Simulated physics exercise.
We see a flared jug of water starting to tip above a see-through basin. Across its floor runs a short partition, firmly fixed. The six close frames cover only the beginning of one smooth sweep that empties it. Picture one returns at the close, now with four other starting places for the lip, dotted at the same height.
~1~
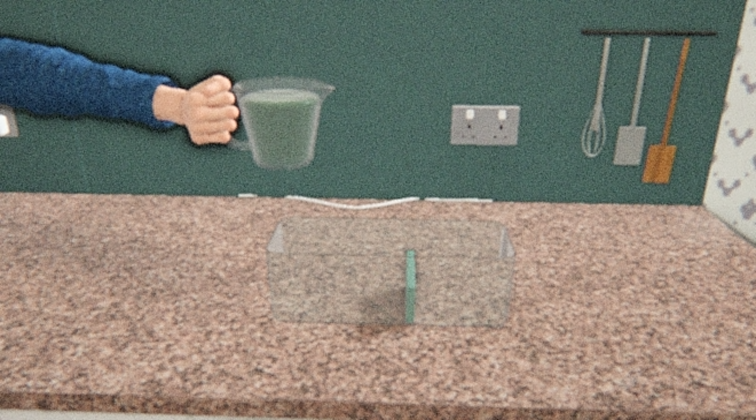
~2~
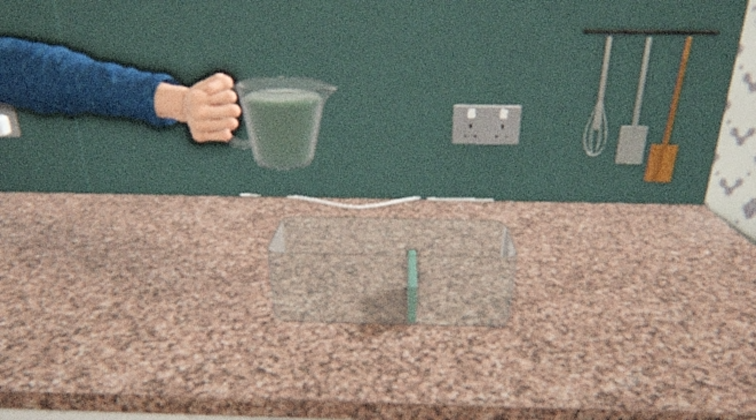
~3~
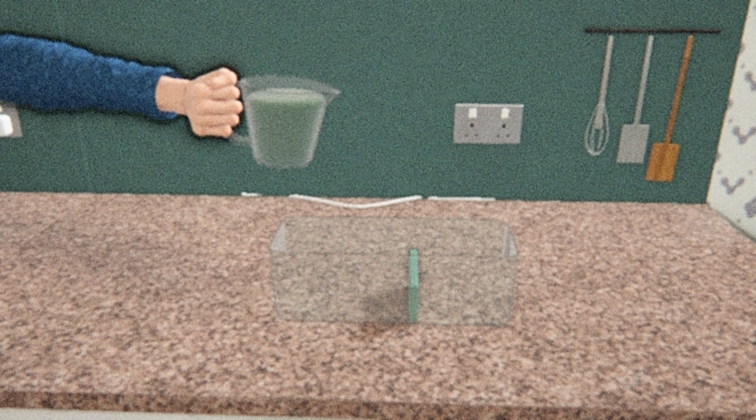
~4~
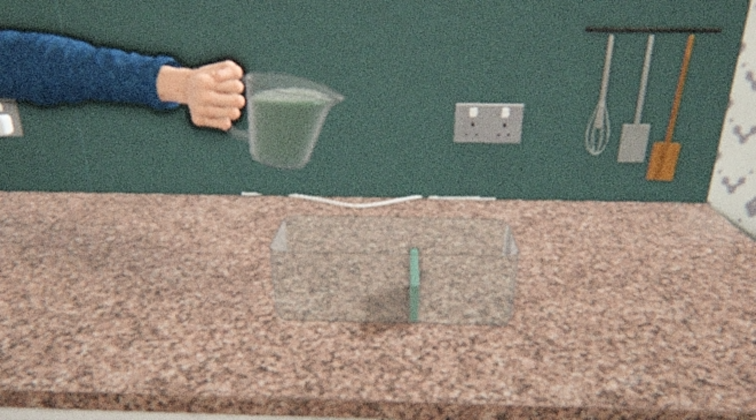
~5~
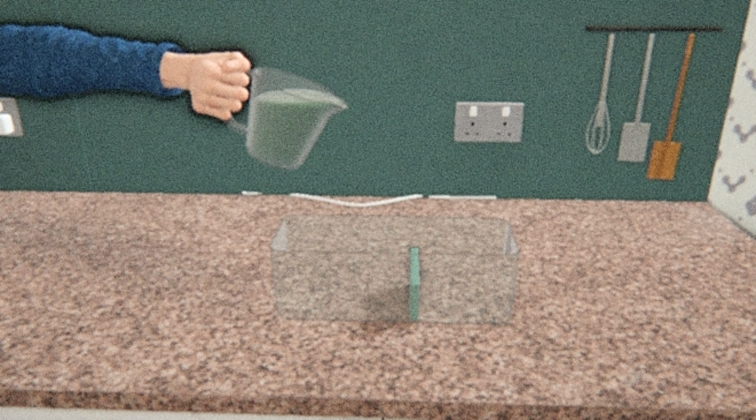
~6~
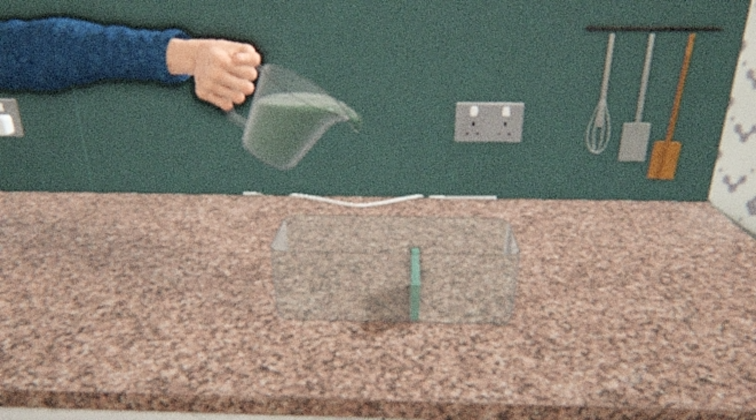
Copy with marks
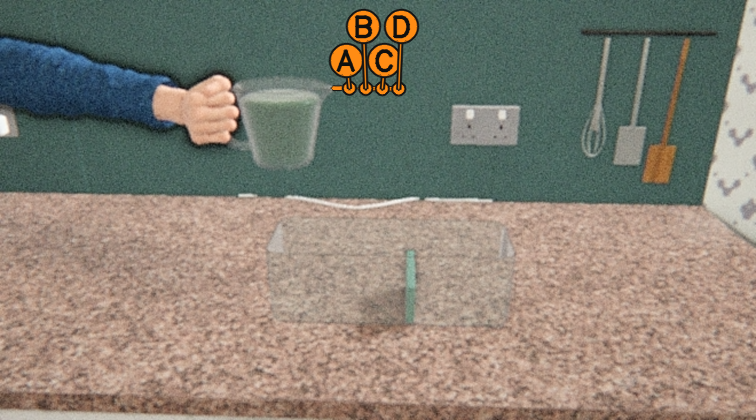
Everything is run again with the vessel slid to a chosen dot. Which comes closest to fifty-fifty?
The answer is dot B.
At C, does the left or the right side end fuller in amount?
More ends on the right.
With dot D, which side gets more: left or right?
More ends on the right.
On the marked copy, A at (349, 88); B at (365, 88); C at (382, 88); D at (398, 88).
If A is chosen, about 78 % ends left of the wall and 19 % right of it; 3 % is lost outside.
If B is chosen, about 43 % ends left of the wall and 56 % right of it.
If C is chosen, about 15 % ends left of the wall and 84 % right of it.
If D is chosen, about 3 % ends left of the wall and 96 % right of it.
